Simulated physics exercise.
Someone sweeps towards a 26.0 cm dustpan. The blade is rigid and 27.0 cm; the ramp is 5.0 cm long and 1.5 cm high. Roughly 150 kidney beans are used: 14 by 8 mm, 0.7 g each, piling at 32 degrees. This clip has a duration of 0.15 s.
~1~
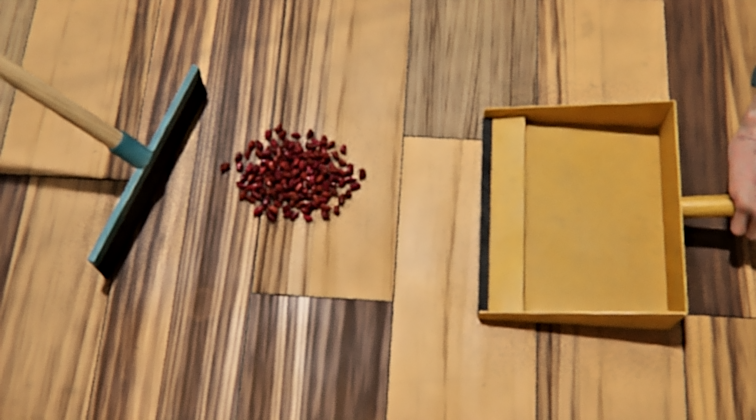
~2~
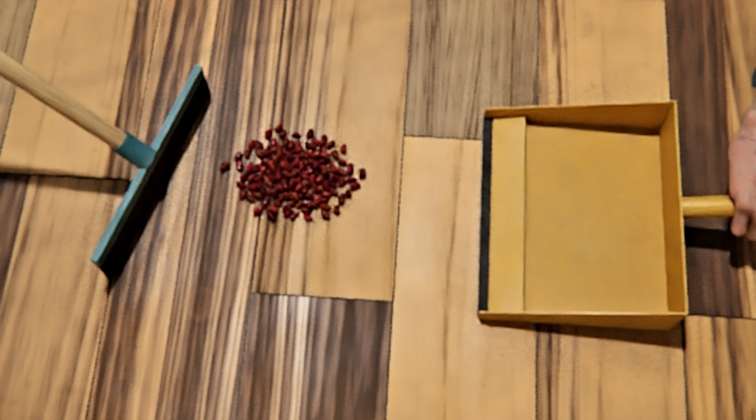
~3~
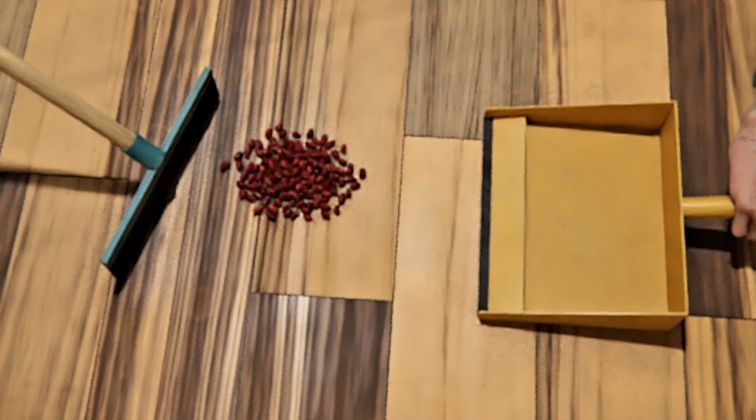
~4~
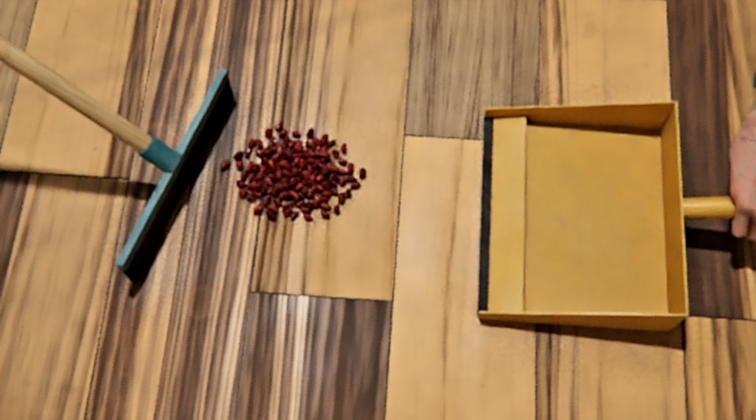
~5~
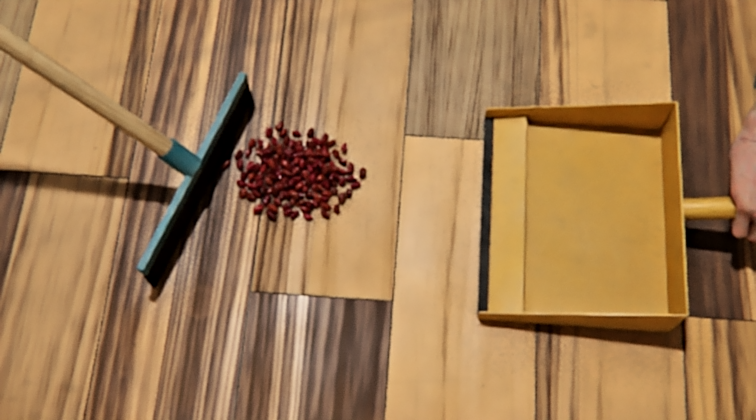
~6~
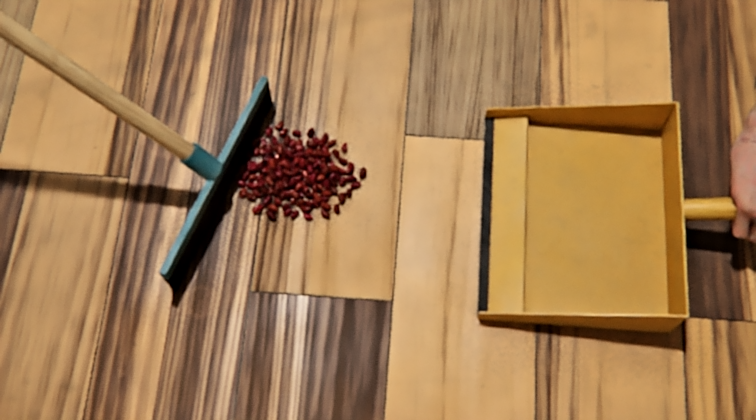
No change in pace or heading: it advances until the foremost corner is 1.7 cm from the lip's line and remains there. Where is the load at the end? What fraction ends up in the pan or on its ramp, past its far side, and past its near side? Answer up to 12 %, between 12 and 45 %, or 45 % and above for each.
Pan: Between 12 and 45 %; far side: Up to 12 %; near side: Up to 12 %.
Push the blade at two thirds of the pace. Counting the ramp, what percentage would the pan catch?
It would come to roughly 15 percent.
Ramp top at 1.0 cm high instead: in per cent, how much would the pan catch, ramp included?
Then around 20 percent, ramp counted.
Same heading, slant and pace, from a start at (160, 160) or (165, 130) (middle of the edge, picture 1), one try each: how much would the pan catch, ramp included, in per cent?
Close to 20 in a hundred, then close to 15 in a hundred.
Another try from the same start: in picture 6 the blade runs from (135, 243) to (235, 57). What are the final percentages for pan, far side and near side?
Split: Pan = 0, far = 10, near = 0.
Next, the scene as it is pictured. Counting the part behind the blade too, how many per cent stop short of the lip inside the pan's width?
Around 70 in a hundred.
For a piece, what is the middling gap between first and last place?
Median: Approx. 24 cm.
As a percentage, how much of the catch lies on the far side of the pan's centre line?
I'd say near 60 per cent.
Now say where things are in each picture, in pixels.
In the first frame, blade from (95, 261) to (196, 73), moved 0.0 cm, 0 of the pieces shifted so far; middle of the pieces at (296, 172); pan at (589, 220).
In the second frame, blade from (98, 261) to (199, 73), moved 0.4 cm, 0 of the pieces shifted so far; middle of the pieces at (296, 171).
In the third frame, blade from (107, 263) to (208, 74), moved 1.5 cm, 0 of the pieces shifted so far; middle of the pieces at (296, 171).
In the fourth frame, blade from (123, 266) to (224, 77), moved 3.5 cm, 0 of the pieces shifted so far; middle of the pieces at (297, 170).
In the fifth frame, blade from (144, 270) to (244, 80), moved 5.9 cm, 0 of the pieces shifted so far; middle of the pieces at (297, 170).
In the sixth frame, blade from (166, 274) to (265, 84), moved 8.5 cm, 6 of the pieces shifted so far; middle of the pieces at (297, 170); pan at (590, 221).
Then, 0.15 s after the last picture, middle of the blade 18 cm from the lip; 0 % over the lip, far side 0 %, near side 0 %.
Then, 0.26 s after the last picture, middle of the blade 9 cm from the lip; 0 % over the lip, far side 0 %, near side 0 %.
Then, 0.49 s after the last picture, middle of the blade 6 cm from the lip; 20 % over the lip, far side 5 %, near side 5 %.
In the end, pan 20 %, far side 5 %, near side 10 %, in front of the lip or behind the blade 70 %.
